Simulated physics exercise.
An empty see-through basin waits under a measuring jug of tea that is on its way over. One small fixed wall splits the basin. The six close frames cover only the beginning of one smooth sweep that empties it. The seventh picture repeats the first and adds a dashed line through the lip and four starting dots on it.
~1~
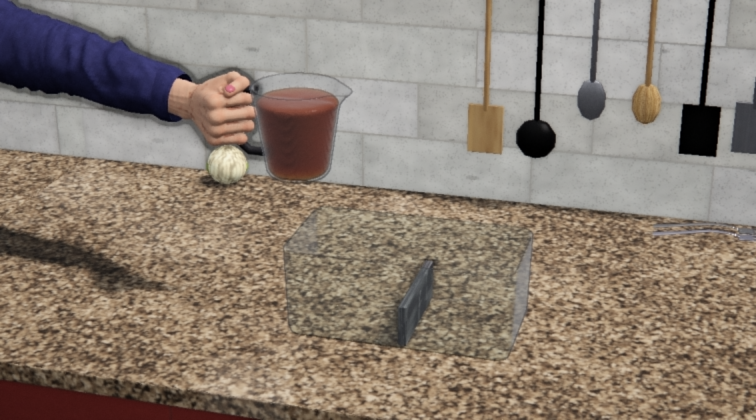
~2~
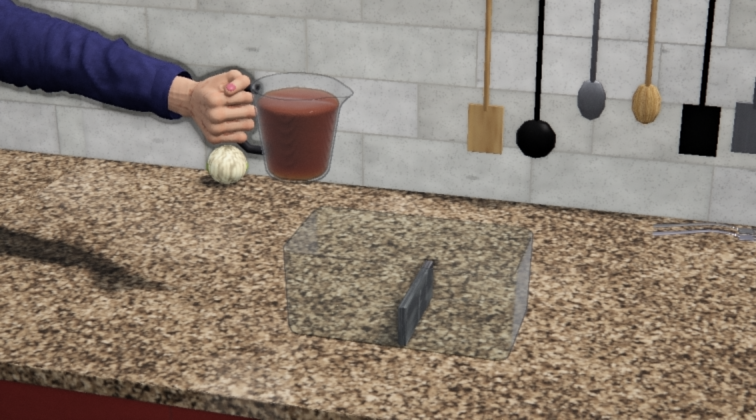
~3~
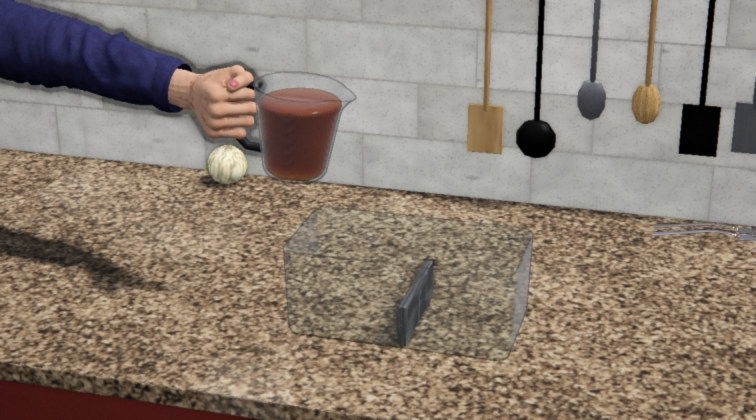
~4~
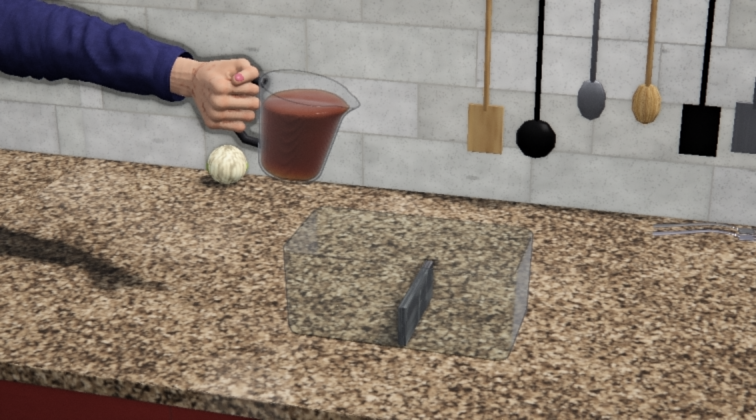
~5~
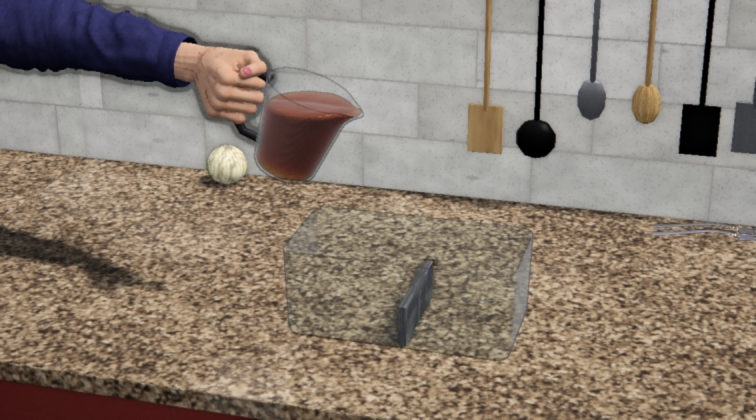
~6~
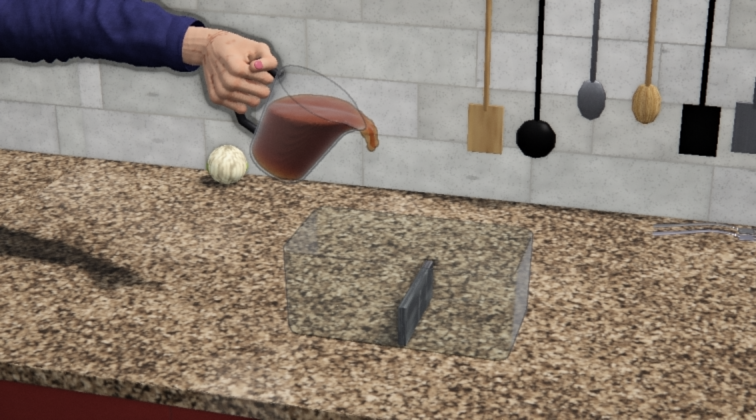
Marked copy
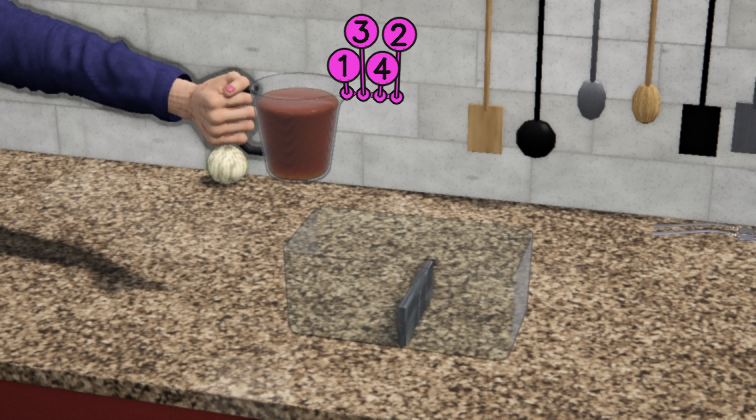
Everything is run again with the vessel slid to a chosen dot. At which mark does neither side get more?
Dot 3.
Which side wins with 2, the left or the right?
The right side.
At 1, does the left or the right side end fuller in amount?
The left one.
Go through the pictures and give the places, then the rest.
Upright, lip at (351, 93); basin from (289, 329) to (511, 359); top of the wall at (416, 283); nothing has left yet.
Upright, lip at (352, 94); nothing has left yet.
Tipped about 5°, lip at (354, 98); nothing has left yet.
Tipped about 12°, lip at (358, 106); nothing has left yet.
Tipped about 21°, lip at (362, 116); nothing has left yet.
Tipped about 31°, lip at (365, 128); tea is over the lip, down to (374, 148).
On the marked copy, 1 at (346, 92); 2 at (396, 97); 3 at (363, 94); 4 at (379, 95).
For dot 1, about 81 % ends left of the wall and 16 % right of it; 3 % is lost outside.
For dot 2, about 9 % ends left of the wall and 90 % right of it.
For dot 3, about 52 % ends left of the wall and 47 % right of it.
For dot 4, about 24 % ends left of the wall and 75 % right of it.
